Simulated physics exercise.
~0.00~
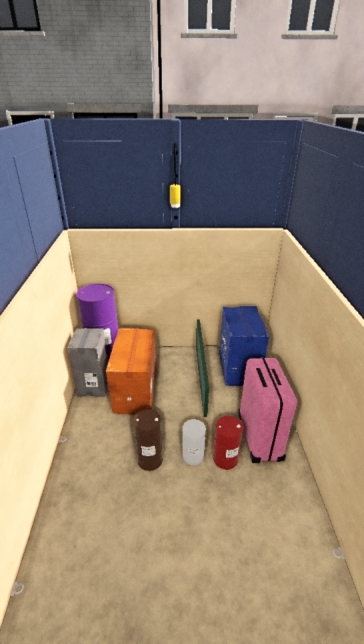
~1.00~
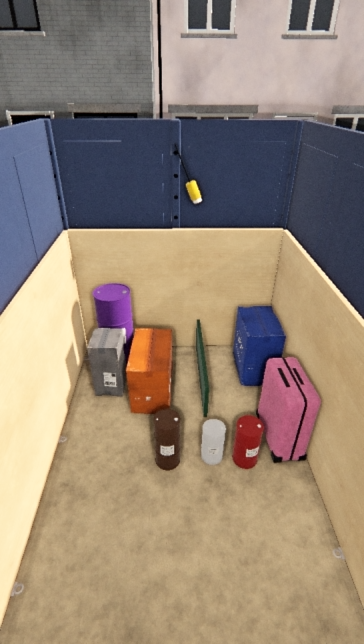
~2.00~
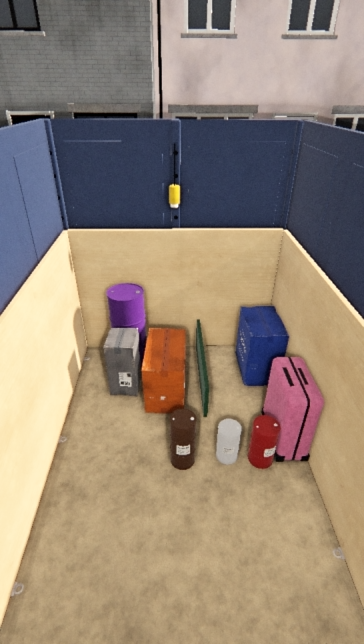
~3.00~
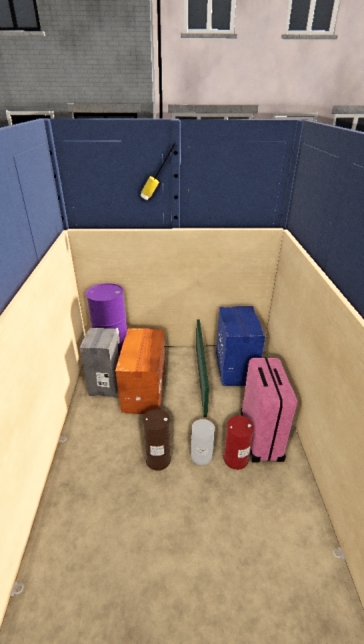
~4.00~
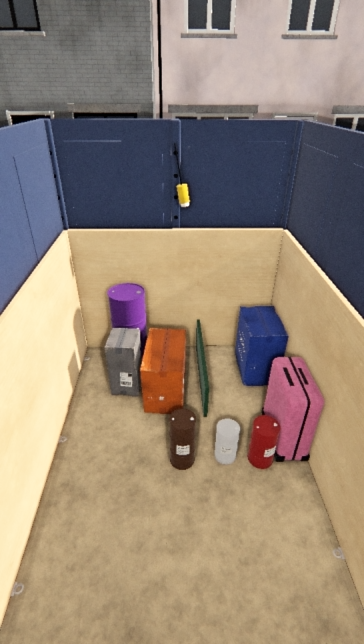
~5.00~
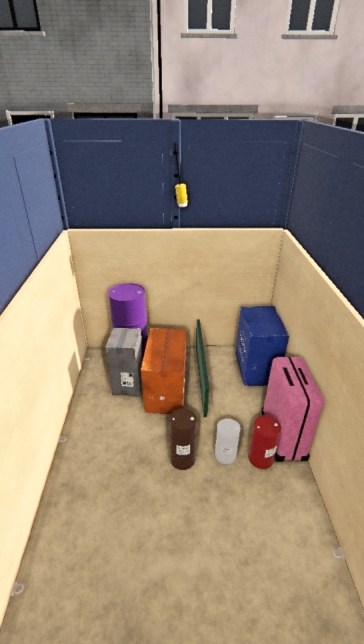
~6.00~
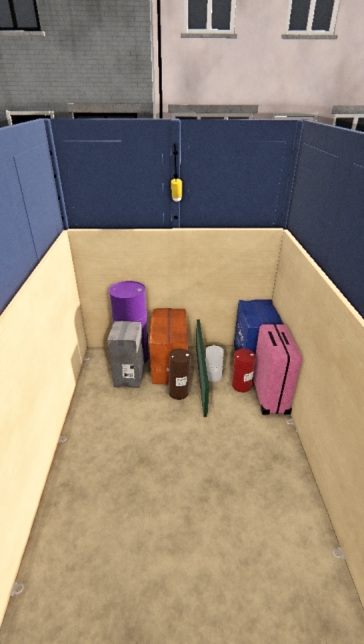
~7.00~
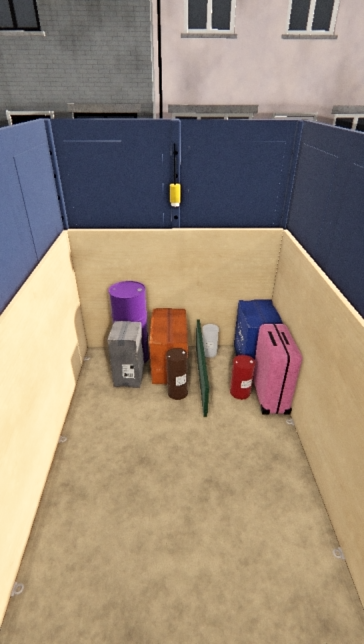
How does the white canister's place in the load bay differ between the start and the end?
At the start it stands near the front of the group, between the brown and red canisters by the near end of the green board. At the end it stands much farther back towards the bulkhead, to the right of the board and behind the red canister.
